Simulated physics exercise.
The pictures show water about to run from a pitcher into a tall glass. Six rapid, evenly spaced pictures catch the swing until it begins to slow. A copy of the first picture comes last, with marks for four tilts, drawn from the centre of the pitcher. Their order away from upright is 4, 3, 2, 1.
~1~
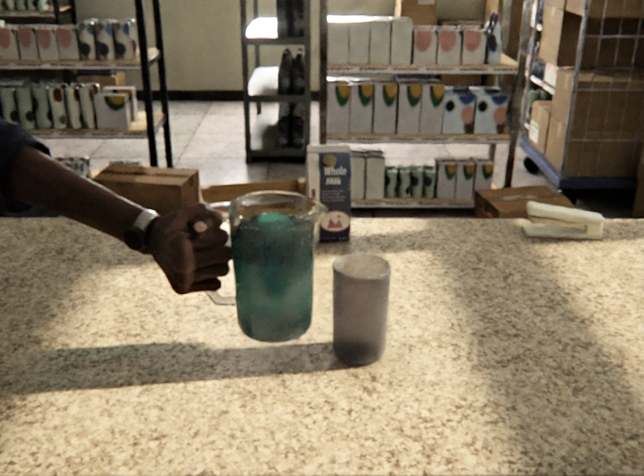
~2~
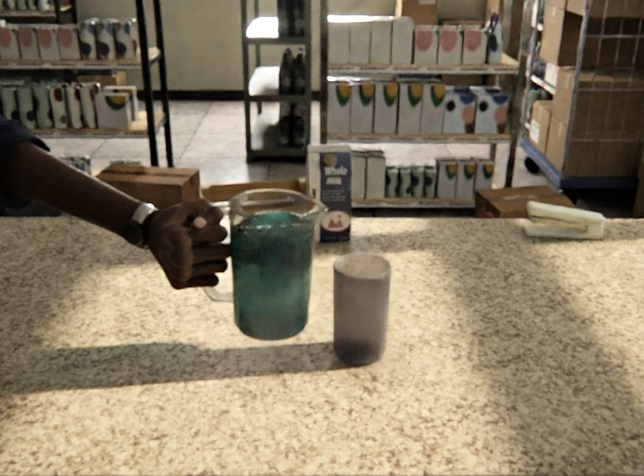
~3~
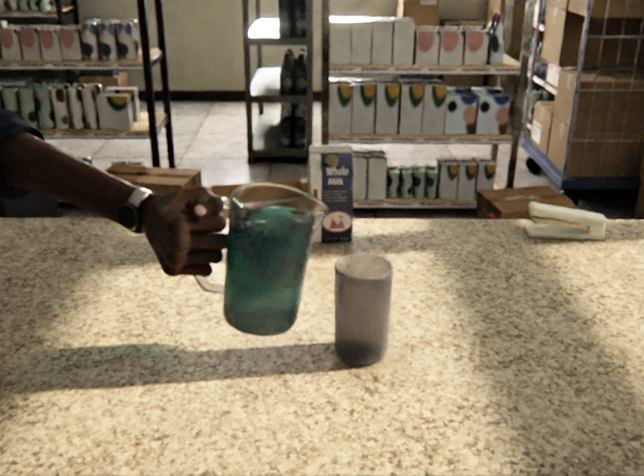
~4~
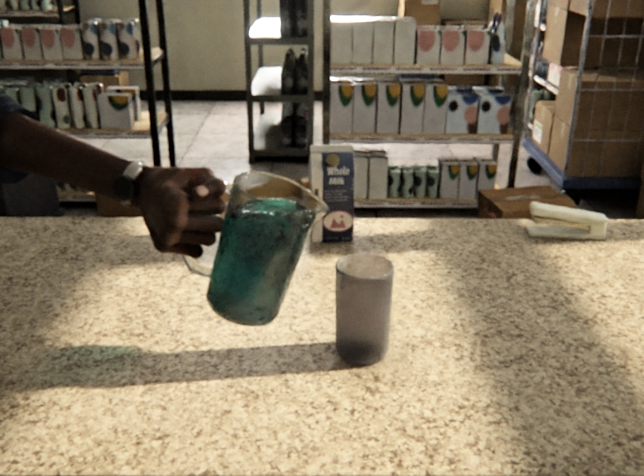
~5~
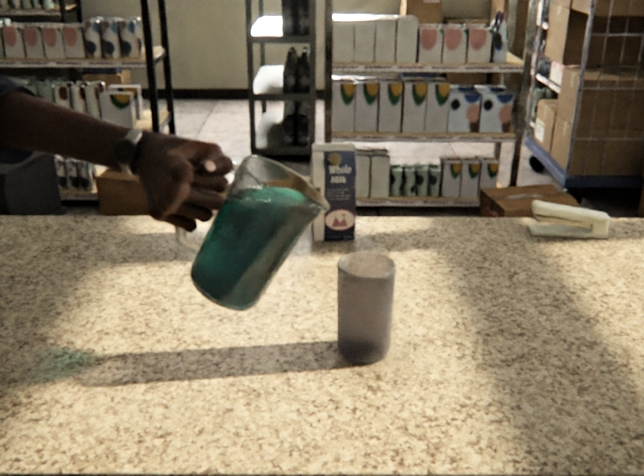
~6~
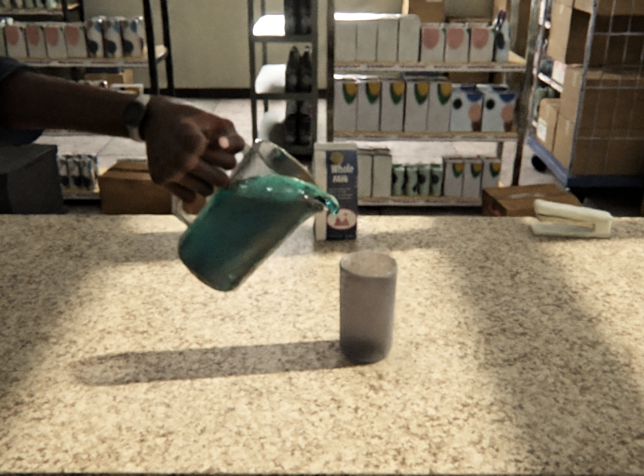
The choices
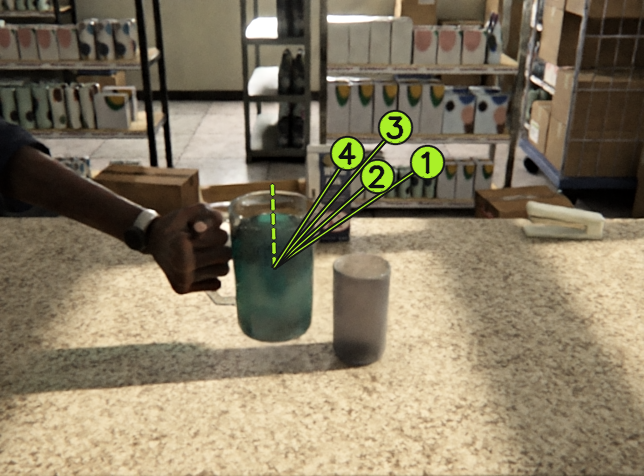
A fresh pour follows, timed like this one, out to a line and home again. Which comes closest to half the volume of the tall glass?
1 beats the others.
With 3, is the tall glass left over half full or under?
Under.
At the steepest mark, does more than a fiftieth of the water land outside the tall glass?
No, it does not.
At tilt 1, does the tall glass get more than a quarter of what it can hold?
Yes, it does.
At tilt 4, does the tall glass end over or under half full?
Under half.
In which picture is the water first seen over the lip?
Picture 6.
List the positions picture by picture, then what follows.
Upright, lip at (326, 209); rim of the tall glass round (362, 265); nothing has left yet, in the first frame.
Tipped about 2°, lip at (326, 208); nothing has left yet, in the second frame.
Tipped about 8°, lip at (327, 209); nothing has left yet, in the third frame.
Tipped about 17°, lip at (328, 208); nothing has left yet, in the fourth frame.
Tipped about 29°, lip at (329, 207); nothing has left yet, in the fifth frame.
Tipped about 40°, lip at (330, 206); water is over the lip, down to (334, 210), in the sixth frame.
In lime, 1 at (414, 172); 2 at (364, 187); 3 at (384, 140); 4 at (339, 168).
For tilt 1, the tall glass ends with about 47 % of what it can hold.
For tilt 2, the tall glass ends with about 29 % of what it can hold.
For tilt 3, the tall glass ends with about 16 % of what it can hold.
For tilt 4, the tall glass ends with about 6 % of what it can hold.
